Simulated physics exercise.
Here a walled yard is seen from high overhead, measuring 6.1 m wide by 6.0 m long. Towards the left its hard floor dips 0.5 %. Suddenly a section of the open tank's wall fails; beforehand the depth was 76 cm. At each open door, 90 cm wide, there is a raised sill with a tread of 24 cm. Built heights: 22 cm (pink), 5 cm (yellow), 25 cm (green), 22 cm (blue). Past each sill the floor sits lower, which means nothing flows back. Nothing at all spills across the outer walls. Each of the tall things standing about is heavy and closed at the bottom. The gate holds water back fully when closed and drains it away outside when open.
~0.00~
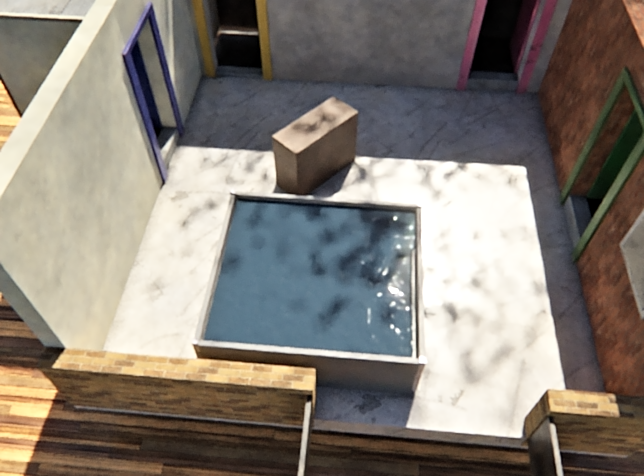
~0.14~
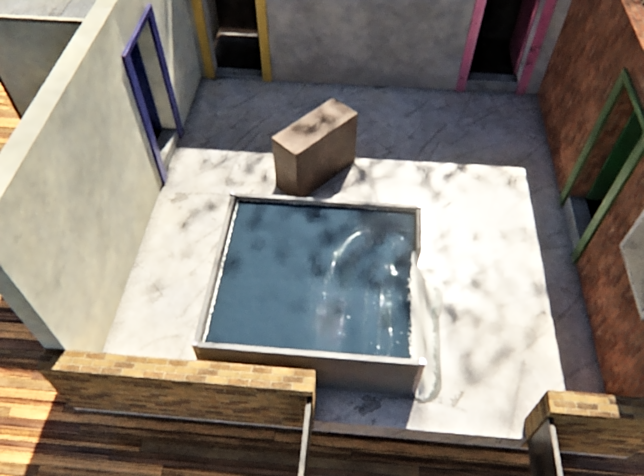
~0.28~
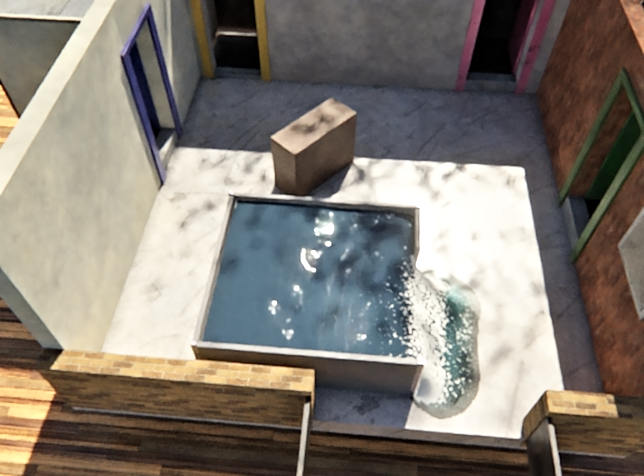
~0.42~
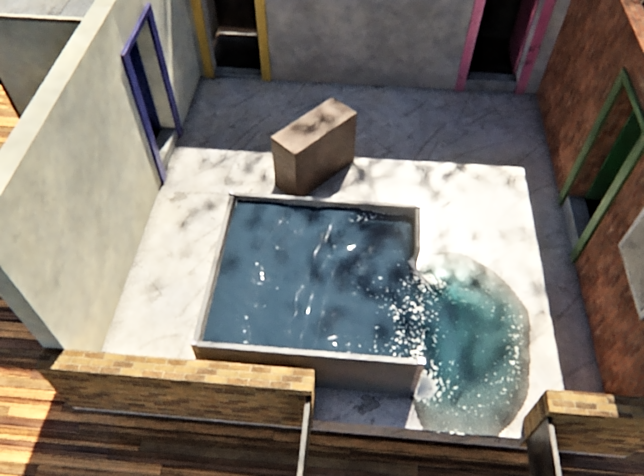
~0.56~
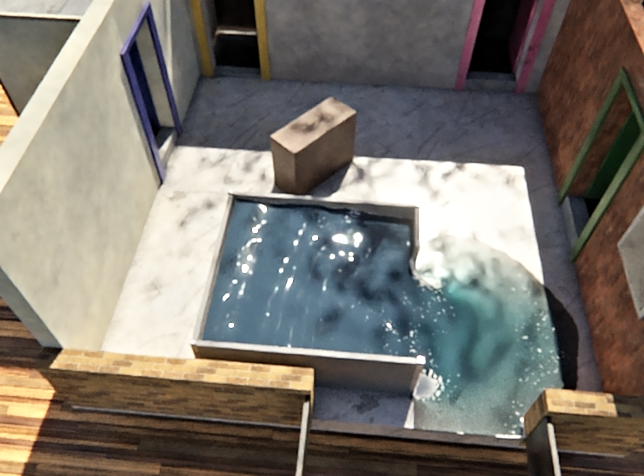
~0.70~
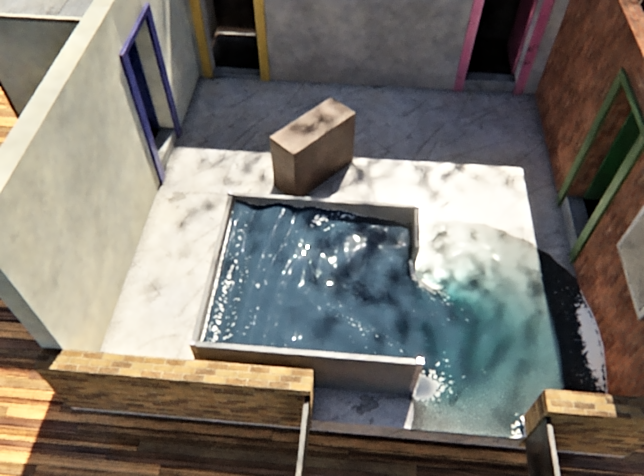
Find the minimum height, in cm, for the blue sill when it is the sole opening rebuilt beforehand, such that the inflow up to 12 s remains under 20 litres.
The minimum height is about 9 cm.
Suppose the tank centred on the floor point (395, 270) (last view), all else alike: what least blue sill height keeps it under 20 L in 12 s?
About 10.5 centimetres.
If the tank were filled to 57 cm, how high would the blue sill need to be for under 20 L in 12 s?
In that case, roughly 6.0 cm.
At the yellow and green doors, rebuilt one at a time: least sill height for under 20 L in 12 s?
Roughly 14.0 cm for the yellow door and roughly 14.5 cm for the green door.
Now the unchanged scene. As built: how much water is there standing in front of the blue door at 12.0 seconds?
About 9.5 centimetres deep.
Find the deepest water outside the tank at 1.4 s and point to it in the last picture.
Check close to (597, 423).
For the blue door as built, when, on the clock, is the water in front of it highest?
8.0 s.
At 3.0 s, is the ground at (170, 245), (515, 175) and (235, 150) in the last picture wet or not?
First bone-dry, second wet through, third bone-dry.
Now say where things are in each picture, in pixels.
The first picture shows still water, 76 cm deep, in the open tank at (318, 271); the blue door at (159, 107) is dry.
In the second picture, water pours out at (413, 323) and has run 0.4 m, to (436, 300); about 10 cm deep outside, 76 cm at the back.
In the third picture, water pours out at (411, 325) and has run 0.8 m, to (473, 318); about 13 cm deep outside, 76 cm at the back.
In the fourth picture, the front is at (523, 334), 1.4 m from the gap at (411, 326); 2.8 m2 of floor is wet, 76 cm left at the back.
In the fifth picture, water pours out at (410, 325) and has run 2.0 m, to (572, 346); about 8 cm deep outside, 76 cm at the back.
In the sixth picture, the gap is at (409, 326), the front 2.3 m out at a hidden place; the back of the open tank holds 70 cm; the blue door at (156, 108), 4.8 m from the gap, is still 4.2 m from the nearest water.
After 1.4 s water covers 20 % of the floor, deepest (62 cm) near (597, 423); it has not reached the blue door.
After 3.0 s water covers 40 % of the floor, deepest (36 cm) near (581, 422); it has not reached the blue door.
After 12.0 s water covers 95 % of the floor, deepest (18 cm) near (147, 260); 9 cm at the blue door, 0 litres in over its 22 cm sill.
At the blue door as built, the water arrived by 5.4 s and peaked near 13 cm at 8.0 s.
With a sill of 8 cm, 30 litres would have come in within the 12 s; with 11 cm, 4 litres. So under 20 litres takes about 9 cm.
